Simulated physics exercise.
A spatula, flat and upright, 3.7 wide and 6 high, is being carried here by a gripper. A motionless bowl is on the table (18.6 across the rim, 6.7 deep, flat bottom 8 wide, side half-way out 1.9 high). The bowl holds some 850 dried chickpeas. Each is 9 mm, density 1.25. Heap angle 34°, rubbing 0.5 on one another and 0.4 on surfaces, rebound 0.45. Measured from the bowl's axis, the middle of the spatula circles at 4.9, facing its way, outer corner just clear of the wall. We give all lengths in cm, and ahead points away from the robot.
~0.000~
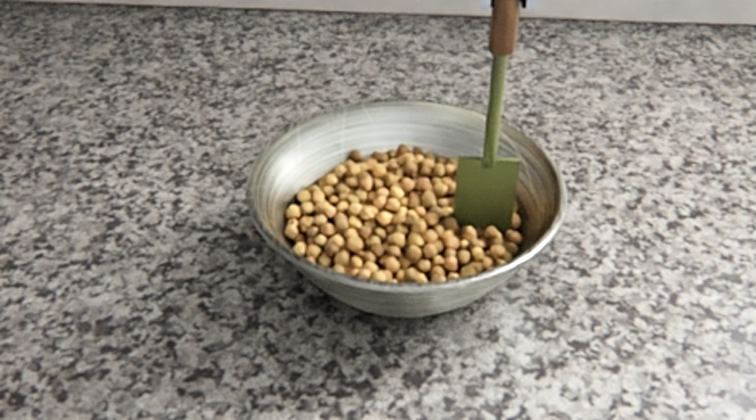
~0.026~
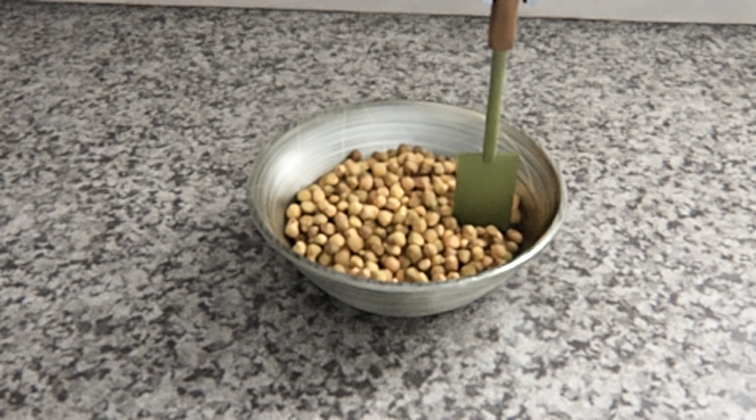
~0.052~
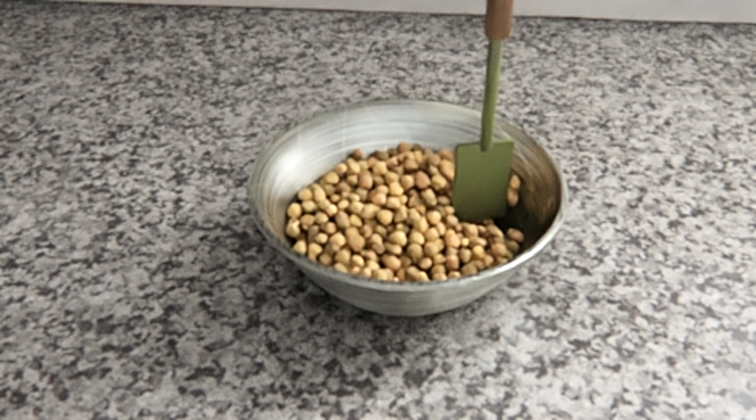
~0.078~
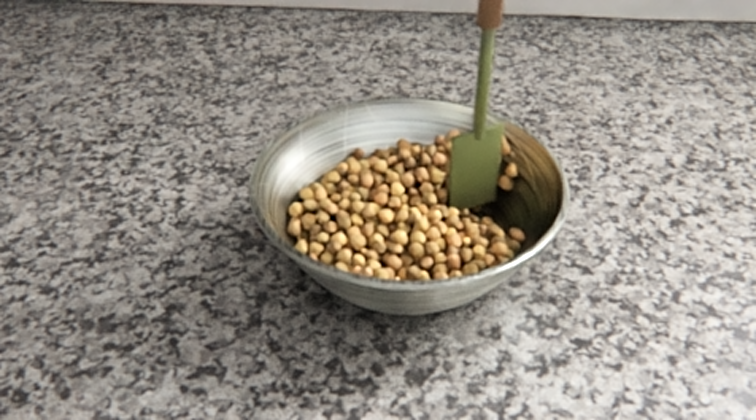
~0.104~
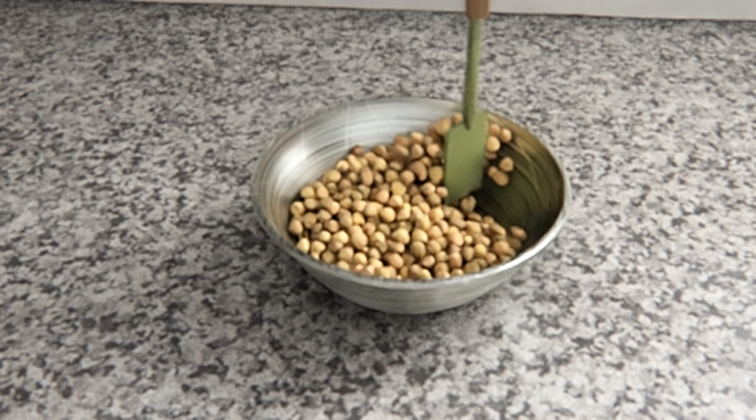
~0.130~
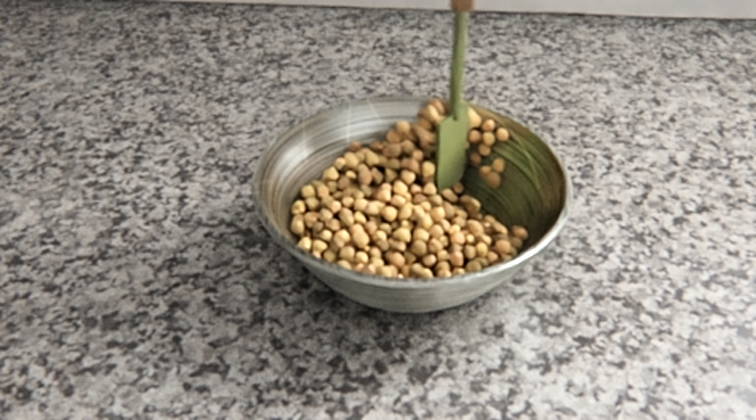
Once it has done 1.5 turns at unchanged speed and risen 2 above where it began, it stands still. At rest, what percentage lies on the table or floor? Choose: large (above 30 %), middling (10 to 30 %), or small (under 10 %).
Small.
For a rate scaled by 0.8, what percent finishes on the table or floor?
That gives about 5 percent.
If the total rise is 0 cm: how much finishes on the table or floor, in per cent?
It comes to some 20 per cent.
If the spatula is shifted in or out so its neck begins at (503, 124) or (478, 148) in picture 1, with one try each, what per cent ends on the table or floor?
I'd put it at around 5 and 5 percent.
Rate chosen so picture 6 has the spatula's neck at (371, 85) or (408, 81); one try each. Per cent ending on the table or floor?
About 25 and 20 per cent.
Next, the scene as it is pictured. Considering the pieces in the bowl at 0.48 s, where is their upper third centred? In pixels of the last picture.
Look near (396, 250) for its middle.
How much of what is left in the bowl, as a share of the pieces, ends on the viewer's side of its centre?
Some 50 per cent.
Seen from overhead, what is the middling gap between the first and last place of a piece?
My guess is close to 2 centimetres.
By 0.48 s, 247° round, highest piece 8 above the table; 813 in the bowl, 25 on the table or floor, 11 in flight or on the tool.
By 0.83 s, 75° round, highest piece 8 above the table; 795 in the bowl, 53 on the table or floor, 1 in flight or on the tool.
By 1.20 s, 180° round, highest piece 6 above the table; 791 in the bowl, 58 on the table or floor.
By 1.90 s, 180° round, highest piece 6 above the table; 791 in the bowl, 58 on the table or floor.
Final count, 791 in the bowl, 58 on the table or floor. That is 7 % on the table or floor.
